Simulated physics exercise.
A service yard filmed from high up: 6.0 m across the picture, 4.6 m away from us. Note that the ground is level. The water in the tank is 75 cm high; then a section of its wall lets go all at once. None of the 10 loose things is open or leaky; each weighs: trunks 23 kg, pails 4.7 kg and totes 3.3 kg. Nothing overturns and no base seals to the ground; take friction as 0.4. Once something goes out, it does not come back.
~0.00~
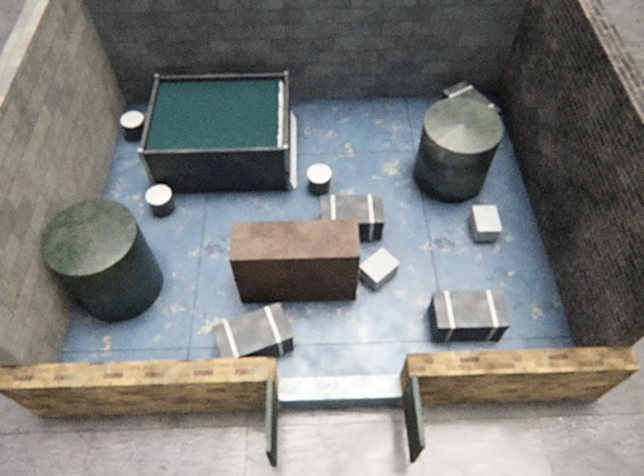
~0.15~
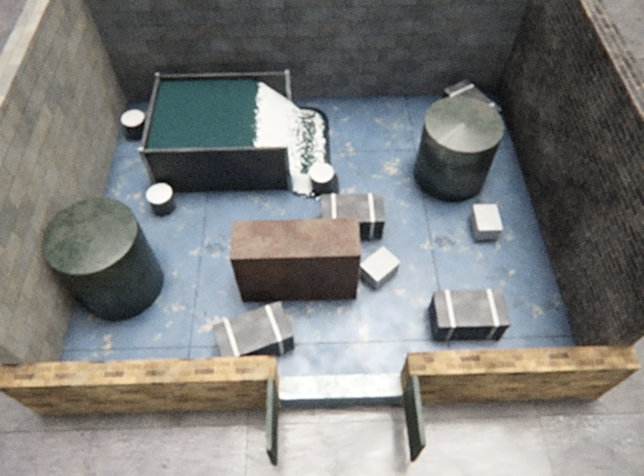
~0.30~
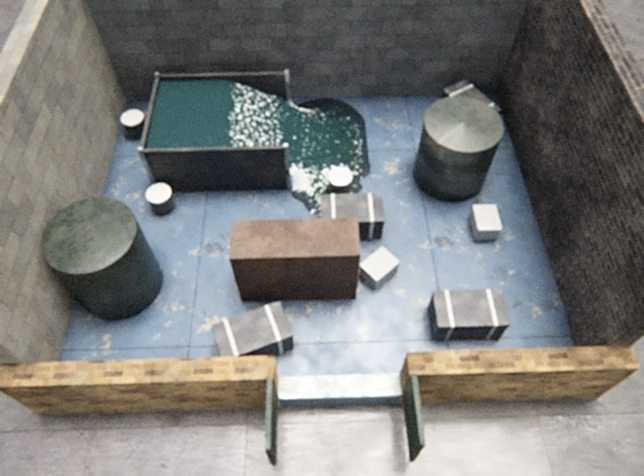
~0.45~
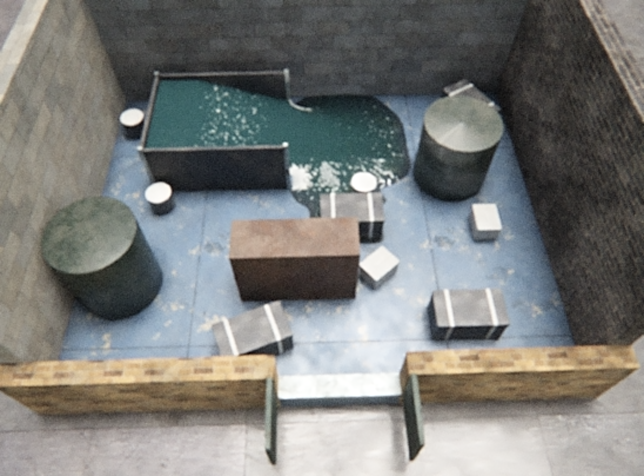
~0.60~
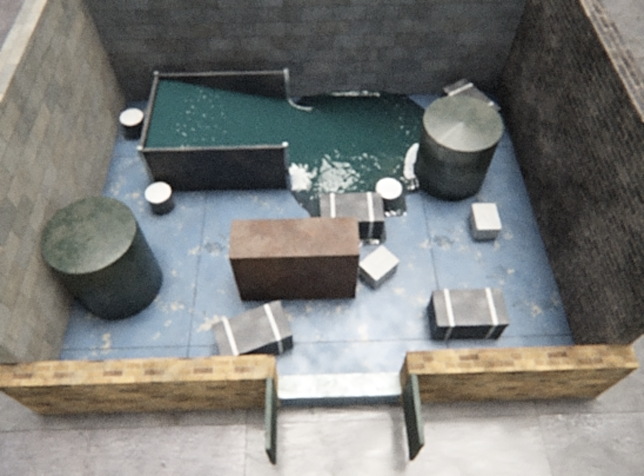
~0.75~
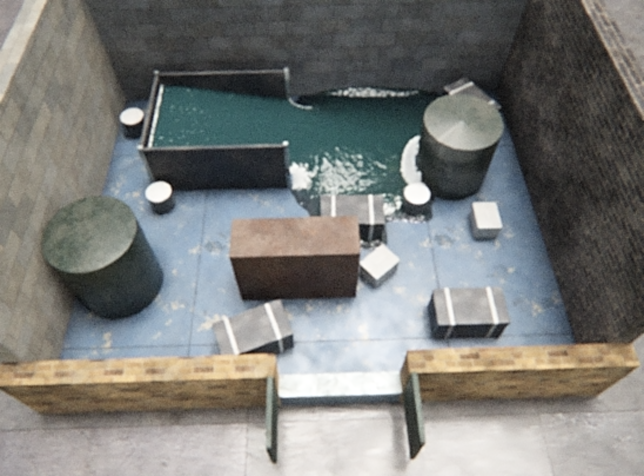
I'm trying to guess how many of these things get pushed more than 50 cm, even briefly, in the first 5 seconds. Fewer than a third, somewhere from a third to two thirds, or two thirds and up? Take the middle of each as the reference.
It reaches a third but not two thirds.
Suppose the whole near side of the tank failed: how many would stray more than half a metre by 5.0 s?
The answer then is 8.
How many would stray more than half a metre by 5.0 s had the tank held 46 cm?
In that case the number is 4.
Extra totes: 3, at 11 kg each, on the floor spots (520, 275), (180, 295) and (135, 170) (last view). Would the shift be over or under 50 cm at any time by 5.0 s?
Order as given: Goes farther, stays inside it, stays inside it.
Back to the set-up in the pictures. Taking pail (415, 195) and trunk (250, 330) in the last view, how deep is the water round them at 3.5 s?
Depth approx. 32 cm / 0 cm.
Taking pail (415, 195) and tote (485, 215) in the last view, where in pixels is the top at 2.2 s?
Approx. (545, 275); approx. (546, 245).
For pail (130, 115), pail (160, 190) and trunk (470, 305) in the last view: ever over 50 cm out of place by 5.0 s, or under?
In order: Not as far, not as far and farther.
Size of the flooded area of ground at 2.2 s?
Wet: Near 14 m2.
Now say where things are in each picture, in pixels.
The first frame shows a pail at (319, 173), on the bottom; a trunk at (352, 209), on the bottom; water covers 2.6 m2; 0 of 10 have shifted.
The second frame shows a pail at (322, 172), on the bottom; a trunk at (353, 208) rests on the ground; 3.4 m2 under water; 0 of 10 have shifted.
The third frame shows a pail at (340, 176) rests on the ground, 29 cm from its start; a trunk at (352, 208), on the bottom; water covers 4.6 m2; 1 of 10 have shifted.
The fourth frame shows a pail at (364, 182) rests on the ground, 63 cm from its start; a trunk at (352, 207), on the bottom; 6.0 m2 under water; 1 of 10 have shifted.
The fifth frame shows a pail at (389, 188) rests on the ground, 98 cm from its start; a trunk at (352, 207), on the bottom; 7.0 m2 under water; 1 of 10 have shifted.
The sixth frame shows a pail at (417, 193), on the bottom, 136 cm from its start; a trunk at (352, 209) rests on the ground, 5 cm from its start; water covers 7.8 m2; 2 of 10 have shifted.
After 1.1 s 1 of 10 are over 50 cm from their spots; 0 afloat.
After 2.2 s 3 of 10 are over 50 cm from their spots; 3 afloat.
After 3.5 s 4 of 10 are over 50 cm from their spots; 4 afloat.
After 5.0 s 5 of 10 are over 50 cm from their spots, and 5 have been at some point; 5 afloat.
